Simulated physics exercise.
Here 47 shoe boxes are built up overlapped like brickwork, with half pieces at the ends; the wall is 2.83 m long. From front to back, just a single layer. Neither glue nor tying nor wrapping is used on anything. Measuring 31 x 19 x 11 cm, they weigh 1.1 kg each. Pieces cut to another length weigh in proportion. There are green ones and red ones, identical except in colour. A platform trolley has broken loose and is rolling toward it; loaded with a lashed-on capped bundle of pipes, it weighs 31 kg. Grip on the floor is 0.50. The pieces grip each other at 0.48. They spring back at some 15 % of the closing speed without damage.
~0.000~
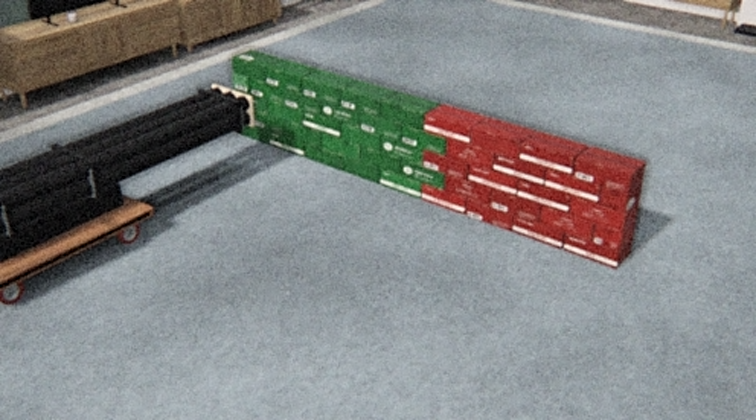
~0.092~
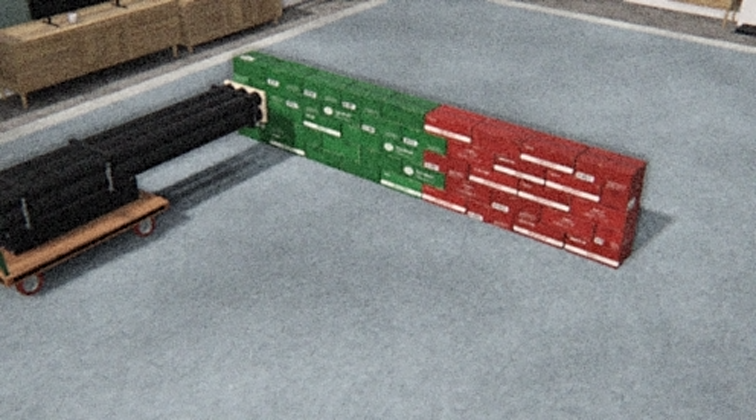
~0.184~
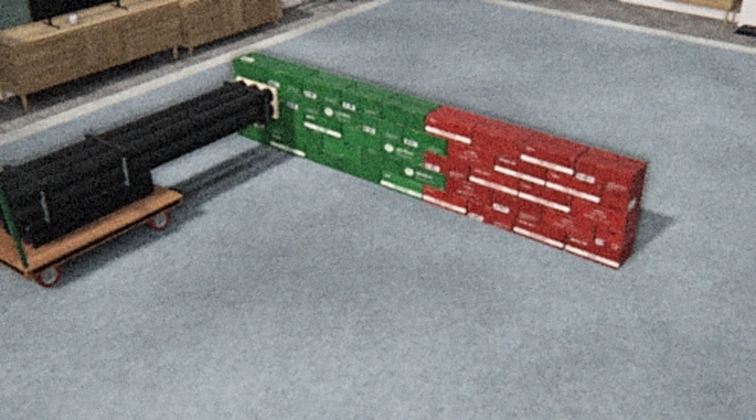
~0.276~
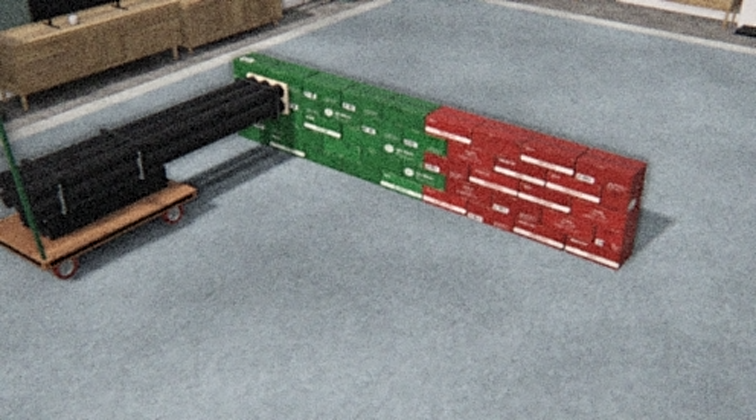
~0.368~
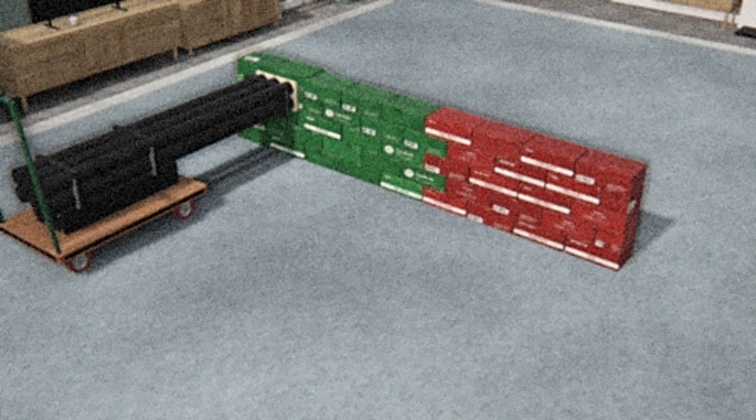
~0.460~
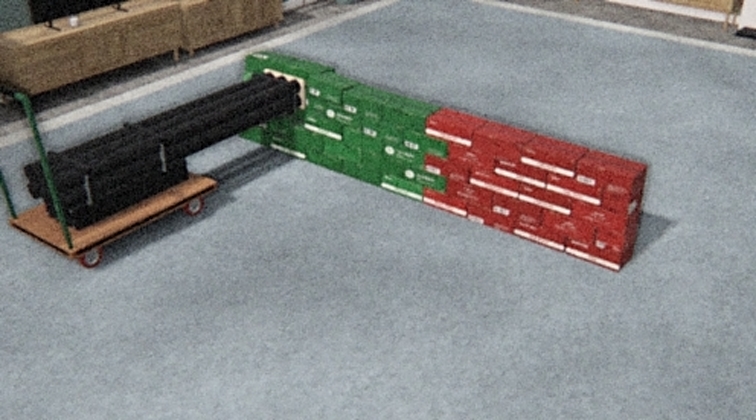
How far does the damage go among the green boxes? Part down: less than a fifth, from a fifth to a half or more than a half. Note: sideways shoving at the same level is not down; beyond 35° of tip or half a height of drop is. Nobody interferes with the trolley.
Lab note - fraction down at the end: Between one fifth and one half.
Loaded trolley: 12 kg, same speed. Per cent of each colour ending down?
Down at the end: Green 30 per cent, red 0 per cent.
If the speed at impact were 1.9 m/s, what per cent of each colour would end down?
Green 30%, red 0%.
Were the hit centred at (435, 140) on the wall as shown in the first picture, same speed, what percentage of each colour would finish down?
Green 20 %, red 20 %.
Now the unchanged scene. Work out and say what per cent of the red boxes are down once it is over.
Red: 0%.
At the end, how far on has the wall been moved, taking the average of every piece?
It works out to near 10 cm.
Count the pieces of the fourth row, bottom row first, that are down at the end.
From that row, 3 end down.
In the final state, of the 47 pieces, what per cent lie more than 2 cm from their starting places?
Shifted share: 20 %.
Around 0.58 s, load 19 cm past the wall's line, still rolling; none of the 27 green boxes down (0 of 47 in all colours); top green box tipped 23°, 36 mm lower.
Around 0.74 s, load 29 cm past the wall's line, still rolling; 9 of the 27 green boxes down (9 of 47 in all colours); top green box tipped 59°, 21 cm lower.
Around 1.06 s, load 46 cm past the wall's line, still rolling; 9 of the 27 green boxes down (9 of 47 in all colours); top green box upside down.
Finally (1.7 s), load 75 cm past the wall's line, still rolling; 9 of the 27 green boxes down (9 of 47 in all colours); top green box upside down; top red box unmoved. That is 33 per cent. Seen by the last camera, middles, top green box near (374, 108), top red box near (457, 128).
